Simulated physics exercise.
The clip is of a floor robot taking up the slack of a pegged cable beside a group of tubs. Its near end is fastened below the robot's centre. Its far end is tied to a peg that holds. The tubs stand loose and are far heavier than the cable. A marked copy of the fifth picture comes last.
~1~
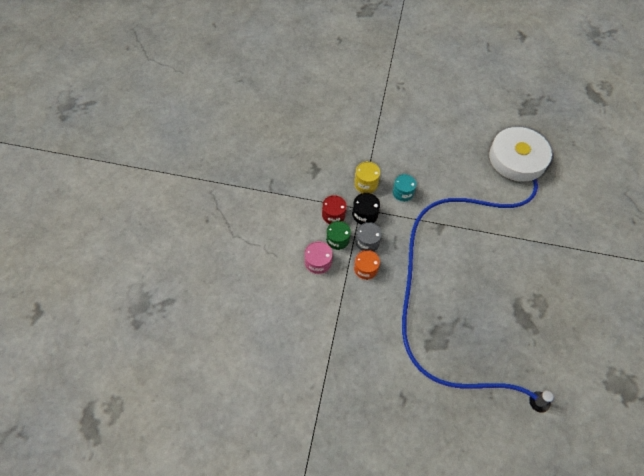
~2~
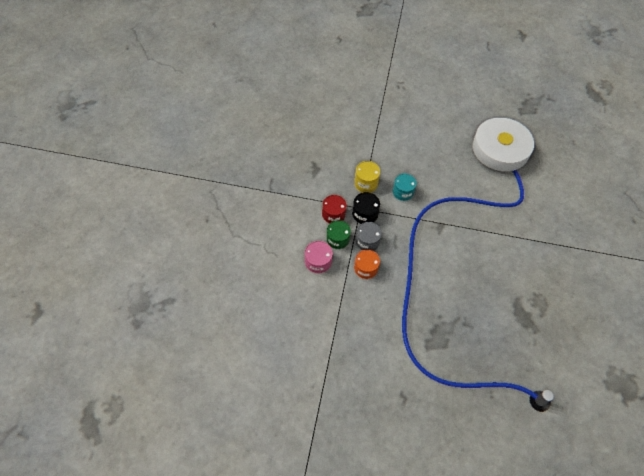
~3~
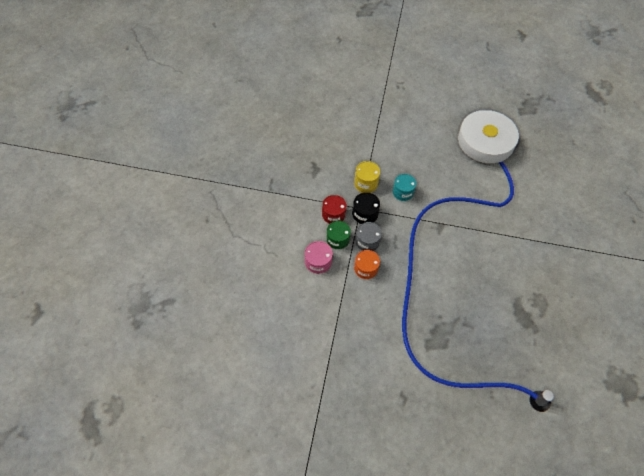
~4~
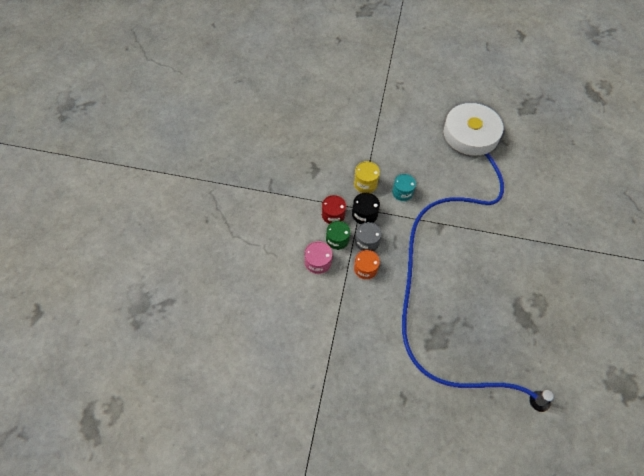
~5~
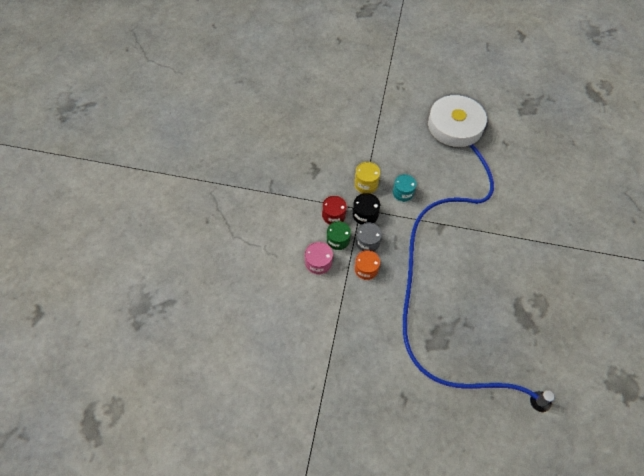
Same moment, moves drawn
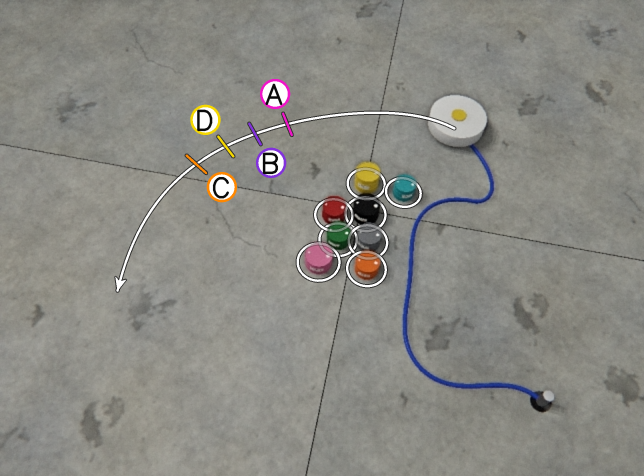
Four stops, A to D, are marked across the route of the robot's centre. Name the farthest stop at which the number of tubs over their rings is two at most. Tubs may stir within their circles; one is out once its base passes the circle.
The farthest stop within the limit is C.
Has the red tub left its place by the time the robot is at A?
No.
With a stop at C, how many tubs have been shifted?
By then, two.
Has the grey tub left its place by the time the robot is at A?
By then, no.
On the copy, A at (287, 124); B at (255, 134); C at (196, 164); D at (226, 146); the route from (455, 128) via (253, 135) to (117, 291).
On C. First, robot (363, 106).
Then, robot (269, 122).
Finally, robot (195, 158); yellow tub (362, 185); turquoise tub (386, 200); two over the rings.
By contrast, A is within the limit but short; B is within the limit but short; D is within the limit but short.
